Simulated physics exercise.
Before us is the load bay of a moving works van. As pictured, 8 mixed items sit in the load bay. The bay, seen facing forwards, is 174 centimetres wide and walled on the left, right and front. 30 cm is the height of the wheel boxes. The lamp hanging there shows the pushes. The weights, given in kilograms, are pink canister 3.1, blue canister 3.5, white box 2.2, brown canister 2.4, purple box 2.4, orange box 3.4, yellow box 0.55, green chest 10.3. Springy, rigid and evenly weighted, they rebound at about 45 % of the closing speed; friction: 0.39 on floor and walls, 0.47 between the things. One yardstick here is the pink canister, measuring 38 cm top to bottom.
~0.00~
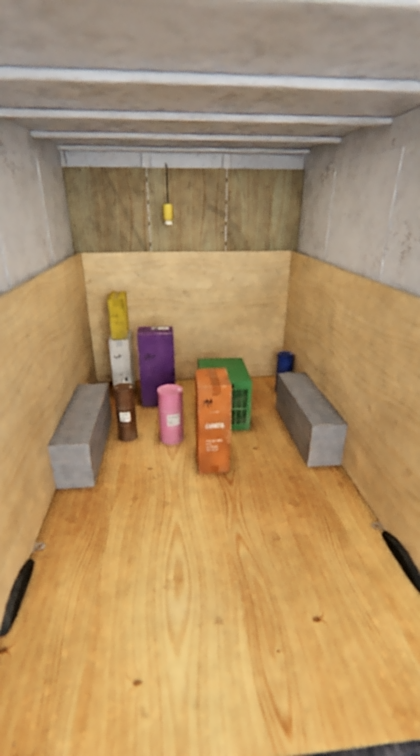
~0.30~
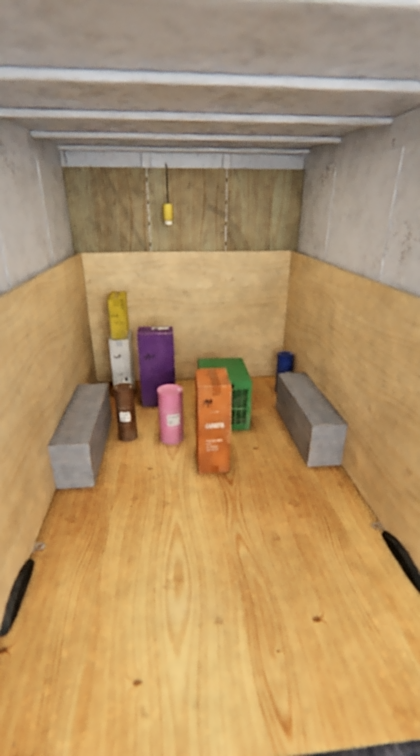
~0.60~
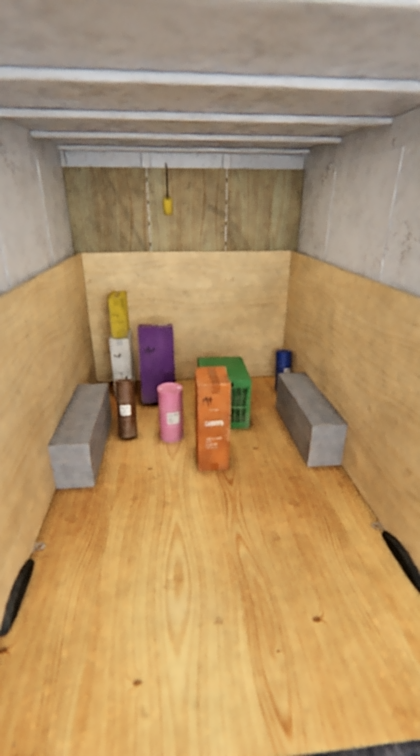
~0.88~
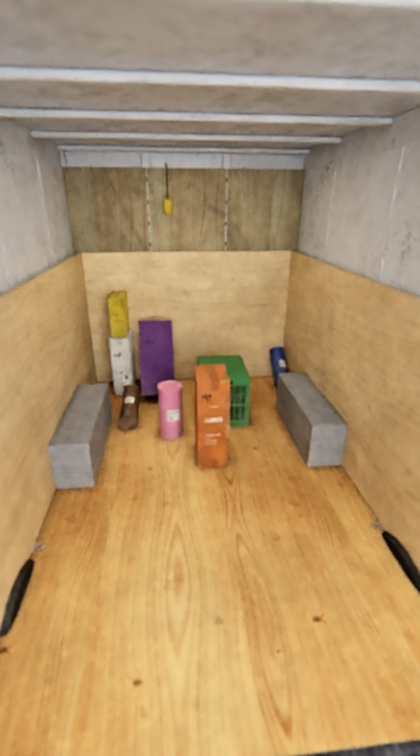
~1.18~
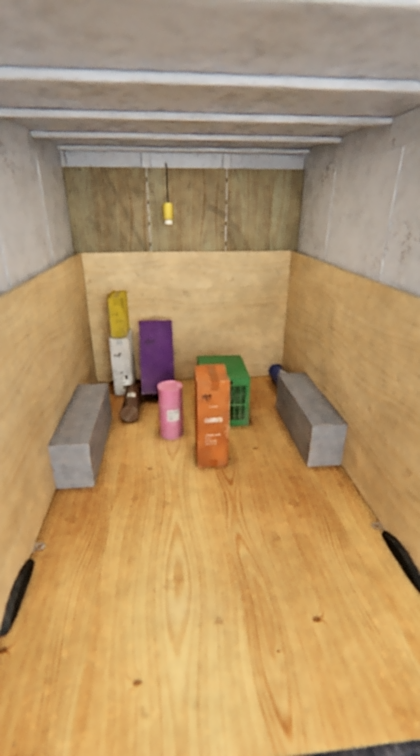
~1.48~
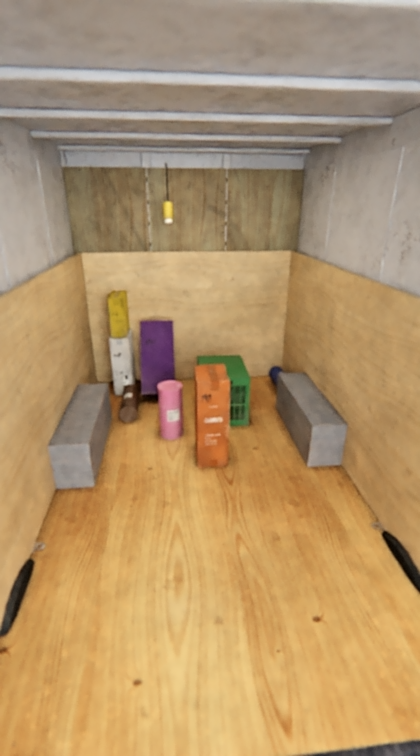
The brown canister topples over, the purple box leans back, and the blue canister tips over.
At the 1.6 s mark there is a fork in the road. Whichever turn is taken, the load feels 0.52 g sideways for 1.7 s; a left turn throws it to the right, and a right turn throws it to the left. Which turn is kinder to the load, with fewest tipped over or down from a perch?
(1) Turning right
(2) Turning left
1.
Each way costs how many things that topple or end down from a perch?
Tally: Left 6, right 4.
Turning left. At 2.18 s, load feels 0.52 g right; blue canister on its side near (282, 380); pink canister moved 11 cm near (184, 409); brown canister on its side.
After 2.38 s, load feels 0.52 g right; yellow box now down from a perch; blue canister on its side near (282, 380); pink canister moved 22 cm near (201, 409).
After 2.88 s, load feels 0.52 g right; blue canister on its side near (282, 380); pink canister moved 48 cm near (241, 412); brown canister on its side.
In the end (5.2 s), down from a perch, yellow box; toppled in the load bay, blue canister, white box, brown canister, purple box and orange box; not toppled but over 15 cm from the start, pink canister and green chest. At the end, from the last picture's camera, pink canister near (276, 411), blue canister near (282, 380).
Turning right instead, blue canister, brown canister, purple box and orange box tipped over or down from a perch, 4 of 8 in all.
